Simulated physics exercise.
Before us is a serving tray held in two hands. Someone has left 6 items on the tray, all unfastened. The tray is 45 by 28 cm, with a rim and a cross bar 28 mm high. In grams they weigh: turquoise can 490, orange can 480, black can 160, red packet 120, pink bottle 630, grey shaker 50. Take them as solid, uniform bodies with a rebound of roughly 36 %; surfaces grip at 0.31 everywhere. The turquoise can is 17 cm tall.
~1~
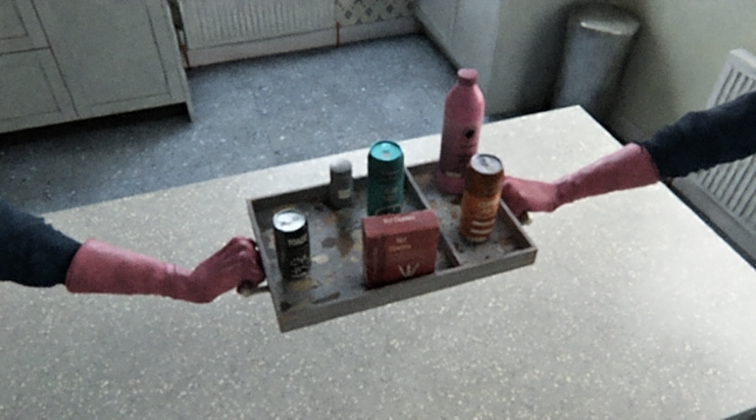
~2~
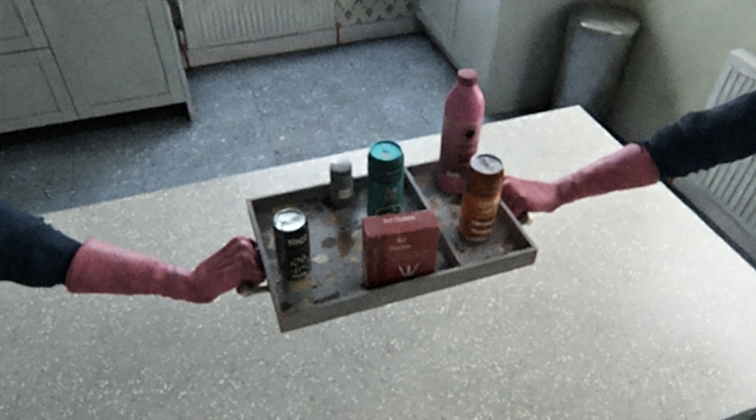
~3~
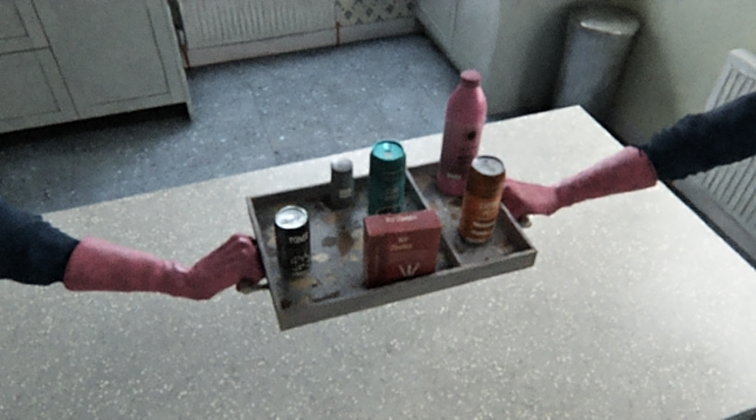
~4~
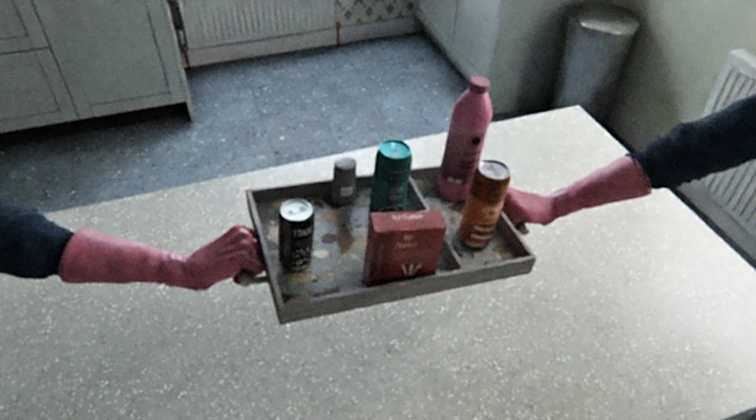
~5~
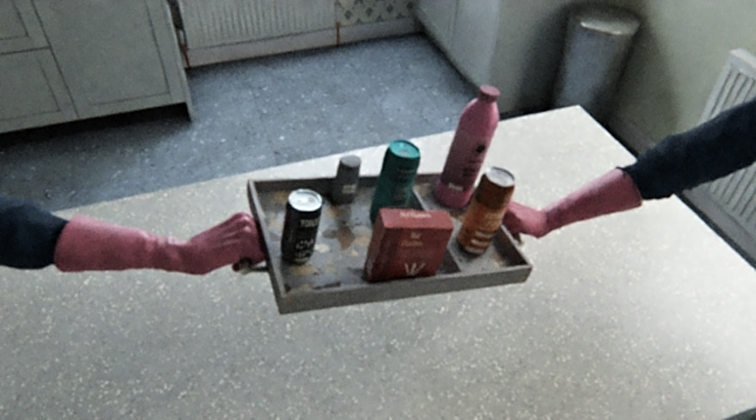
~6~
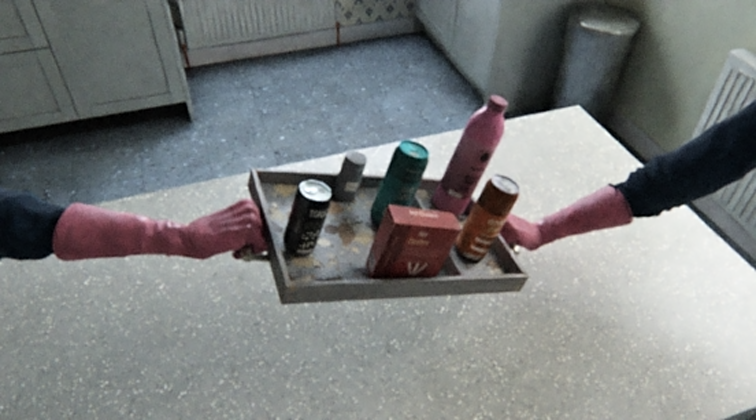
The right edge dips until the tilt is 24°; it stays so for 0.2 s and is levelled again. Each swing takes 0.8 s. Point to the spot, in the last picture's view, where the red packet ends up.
It ends at about (424, 248).
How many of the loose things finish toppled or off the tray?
In all, 4.
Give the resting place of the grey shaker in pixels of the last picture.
Around (392, 172).
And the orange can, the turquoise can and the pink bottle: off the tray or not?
The orange can ends off the tray; the turquoise can ends on the tray; the pink bottle ends off the tray.
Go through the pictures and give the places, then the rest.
Tray level; red packet (399, 251); turquoise can (385, 187), in the first frame.
Tray level; black can (293, 245); pink bottle (461, 133), in the second frame.
Tray at 1°, right edge down; grey shaker (342, 183); turquoise can (386, 187), in the third frame.
Tray at 6°, right edge down; orange can (483, 206); black can (296, 237), in the fourth frame.
Tray at 12°, right edge down; pink bottle (469, 147); grey shaker (347, 178), in the fifth frame.
Tray at 18°, right edge down; red packet (411, 247); turquoise can (399, 187), in the sixth frame.
Then, 0.40 s later than the last frame, tray at 24°, right edge down; red packet 4 cm from its spot near (436, 250); turquoise can rocked 16° off its seat; orange can rocked 12° off its seat.
Then, 0.70 s later than the last frame, tray at 20°, right edge down; orange can and pink bottle now off the tray; red packet 4 cm from its spot near (435, 250); turquoise can on its side.
Then, 1.00 s later than the last frame, tray at 6°, right edge down; red packet 4 cm from its spot near (428, 248); black can on its side; turquoise can on its side.
When it is over, off the tray, orange can and pink bottle; lying over on the tray, turquoise can and black can; not toppled but over 5 cm from the start, grey shaker; red packet within 5 cm of the start. End places, in pixels of the last picture, red packet near (424, 248).
